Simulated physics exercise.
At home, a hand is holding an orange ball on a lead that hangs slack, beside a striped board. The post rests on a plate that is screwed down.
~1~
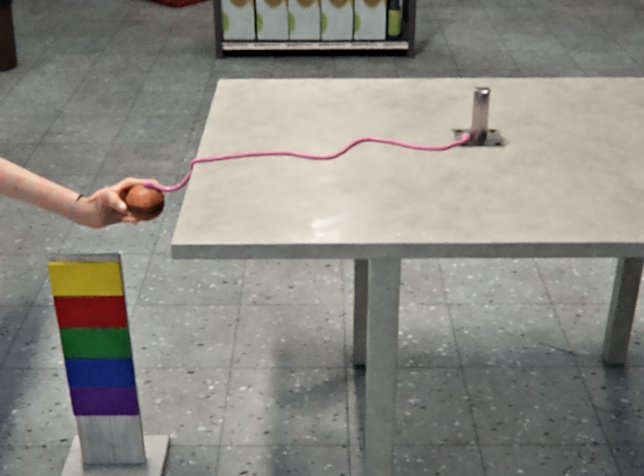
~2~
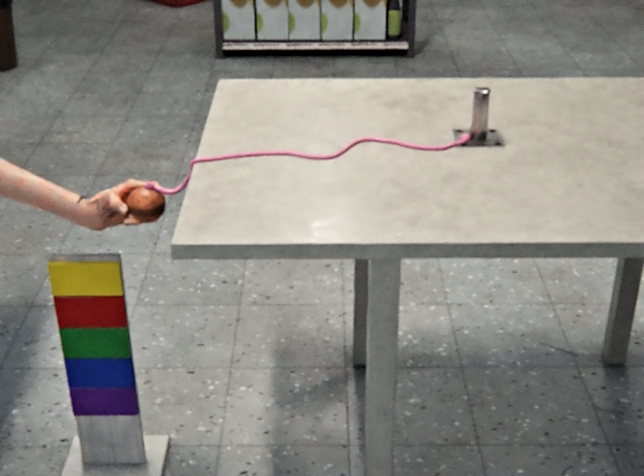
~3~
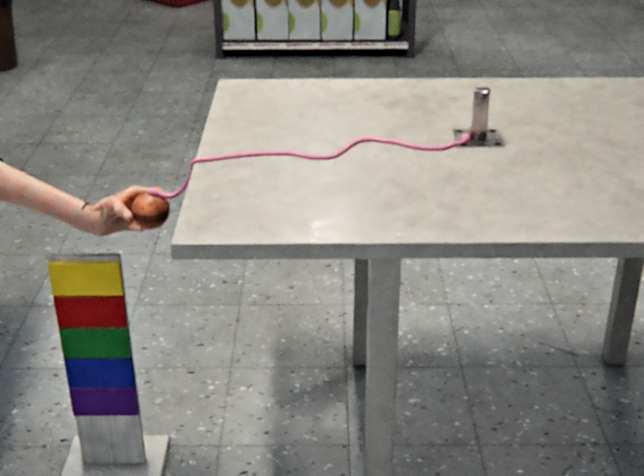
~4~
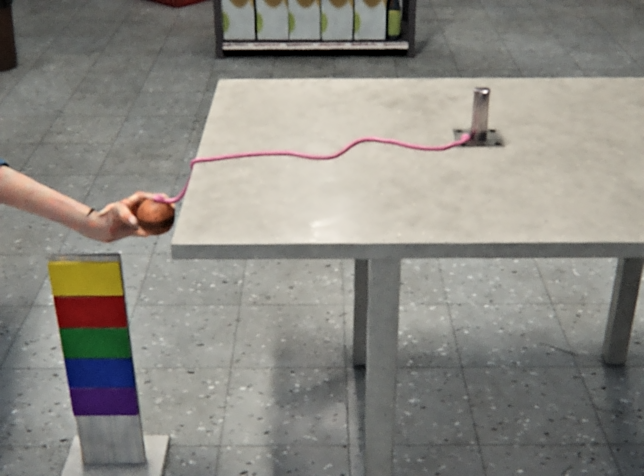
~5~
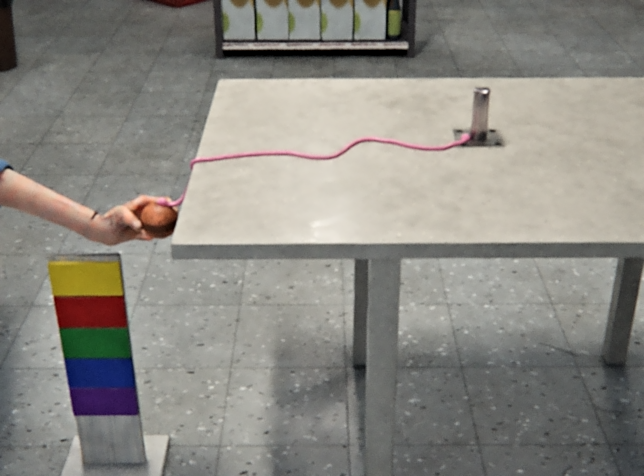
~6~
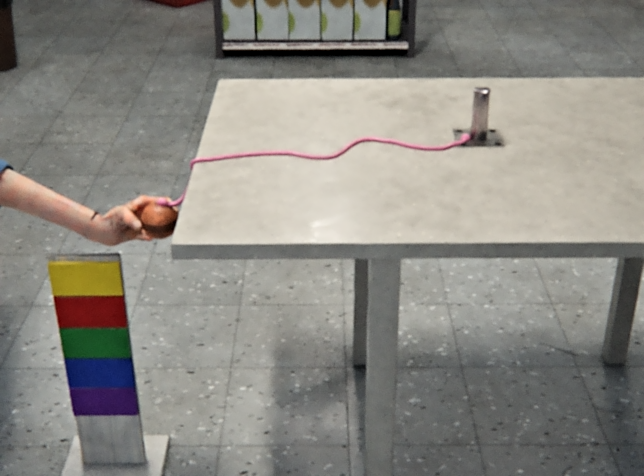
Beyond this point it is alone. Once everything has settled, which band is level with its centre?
The yellow band.
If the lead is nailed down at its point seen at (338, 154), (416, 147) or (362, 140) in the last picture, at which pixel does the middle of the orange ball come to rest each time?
In order of the tries: About (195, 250), then (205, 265), then (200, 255).
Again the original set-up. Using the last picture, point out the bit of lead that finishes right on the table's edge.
The point sits close to (233, 156).
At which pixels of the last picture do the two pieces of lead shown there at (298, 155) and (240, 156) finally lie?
First one: (259, 154); second one: (199, 160).
Early on, ball near (214, 274); level with yellow.
Midway, ball near (183, 273); level with yellow.
Finally, ball near (208, 274); level with yellow. Its middle rests at the yellow band.
